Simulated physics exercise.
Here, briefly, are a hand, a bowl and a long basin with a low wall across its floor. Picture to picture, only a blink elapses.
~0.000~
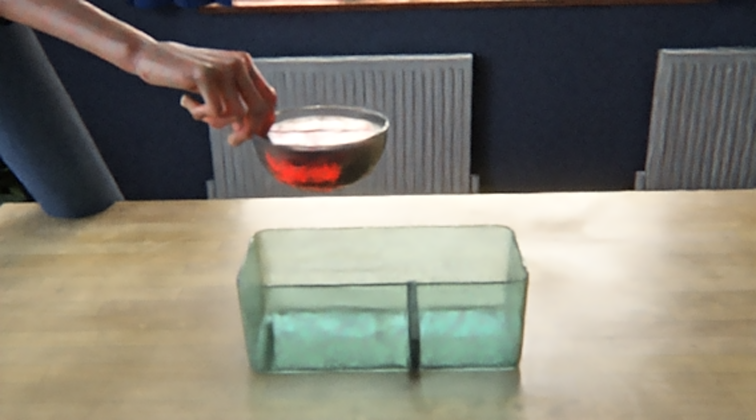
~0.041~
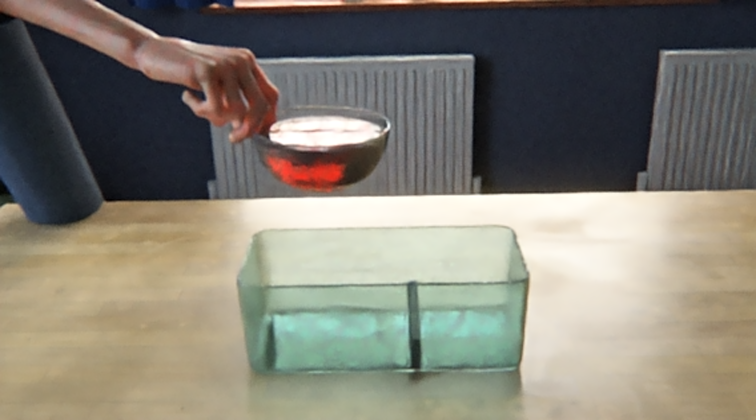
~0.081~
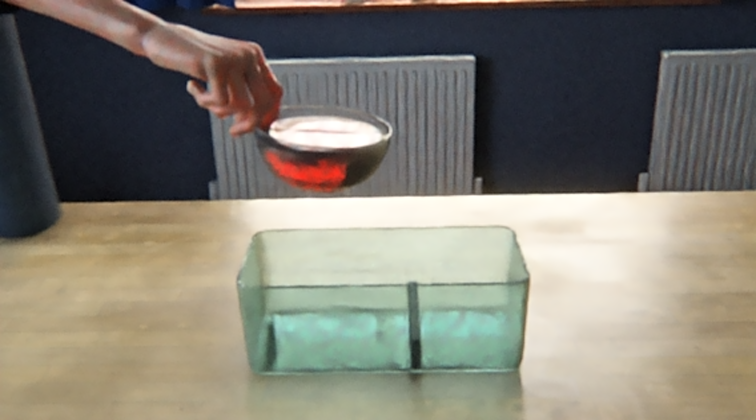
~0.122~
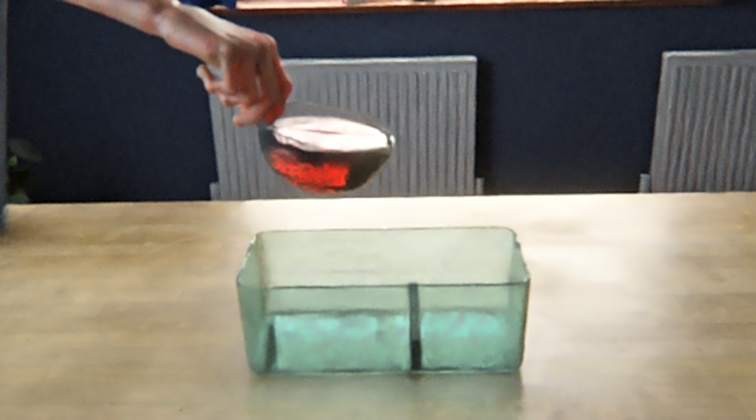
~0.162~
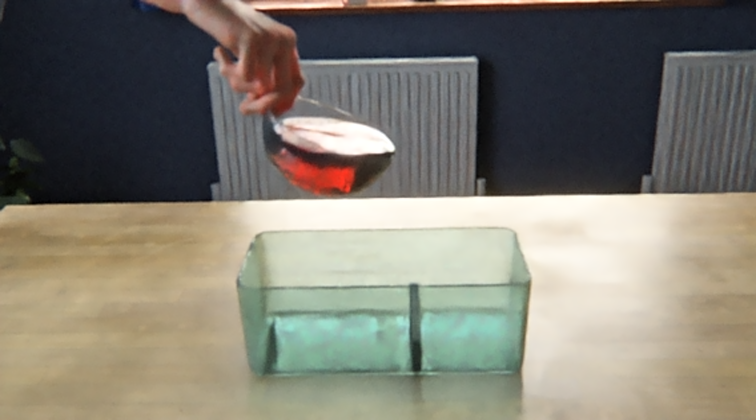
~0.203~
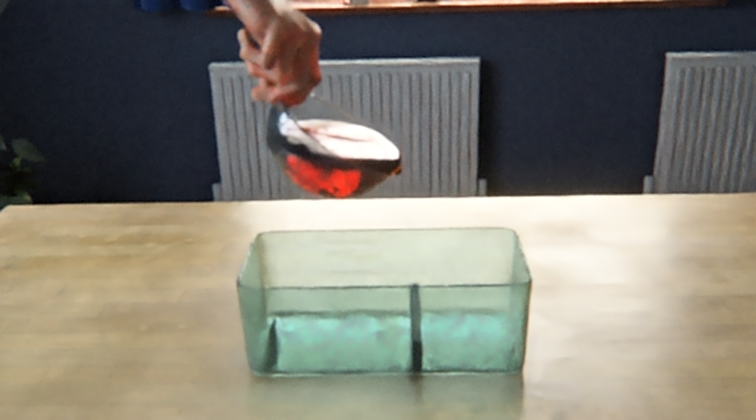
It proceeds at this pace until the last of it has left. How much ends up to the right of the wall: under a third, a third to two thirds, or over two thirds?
A third to two thirds.
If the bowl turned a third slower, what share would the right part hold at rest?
About 70 per cent would end up there.
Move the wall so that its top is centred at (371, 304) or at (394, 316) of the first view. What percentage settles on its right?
Try 1: Some 85 %; try 2: 65 %.
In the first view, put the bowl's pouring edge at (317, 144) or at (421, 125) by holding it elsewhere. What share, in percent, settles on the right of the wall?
Close to 15 % for the first start and close to 70 % for the second.
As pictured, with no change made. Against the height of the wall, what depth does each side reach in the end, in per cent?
I'd put the left at about 30 and the right at about 50.
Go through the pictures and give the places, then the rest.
The first frame shows tilt 0°; pouring edge (387, 125); surface from (257, 134) to (384, 132); the long basin's rim runs from (246, 258) to (520, 253); the wall's top is at (413, 308).
The second frame shows tilt 2°; pouring edge (389, 127); surface from (258, 133) to (385, 132).
The third frame shows tilt 6°; pouring edge (390, 133); surface from (260, 131) to (387, 135).
The fourth frame shows tilt 14°; pouring edge (393, 143); surface from (263, 128) to (390, 139).
The fifth frame shows tilt 24°; pouring edge (394, 155); surface from (267, 128) to (391, 146); 2 per cent is over the edge.
The sixth frame shows tilt 36°; pouring edge (392, 168); surface from (271, 130) to (381, 152); 9 per cent is over the edge.
A moment on, the bowl is tipped right over and 6 per cent is still to pour, 8 is left of the wall and 53 right of it.
Next, the bowl is tipped right over and 0 per cent is still to pour, 30 is left of the wall and 55 right of it.
Then the bowl is tipped right over and 0 per cent is still to pour, 41 is left of the wall and 56 right of it.
Later the bowl is tipped right over and 0 per cent is still to pour, 44 is left of the wall and 54 right of it.
In the end 44 per cent lies left of the wall, 54 right of it and 2 outside.
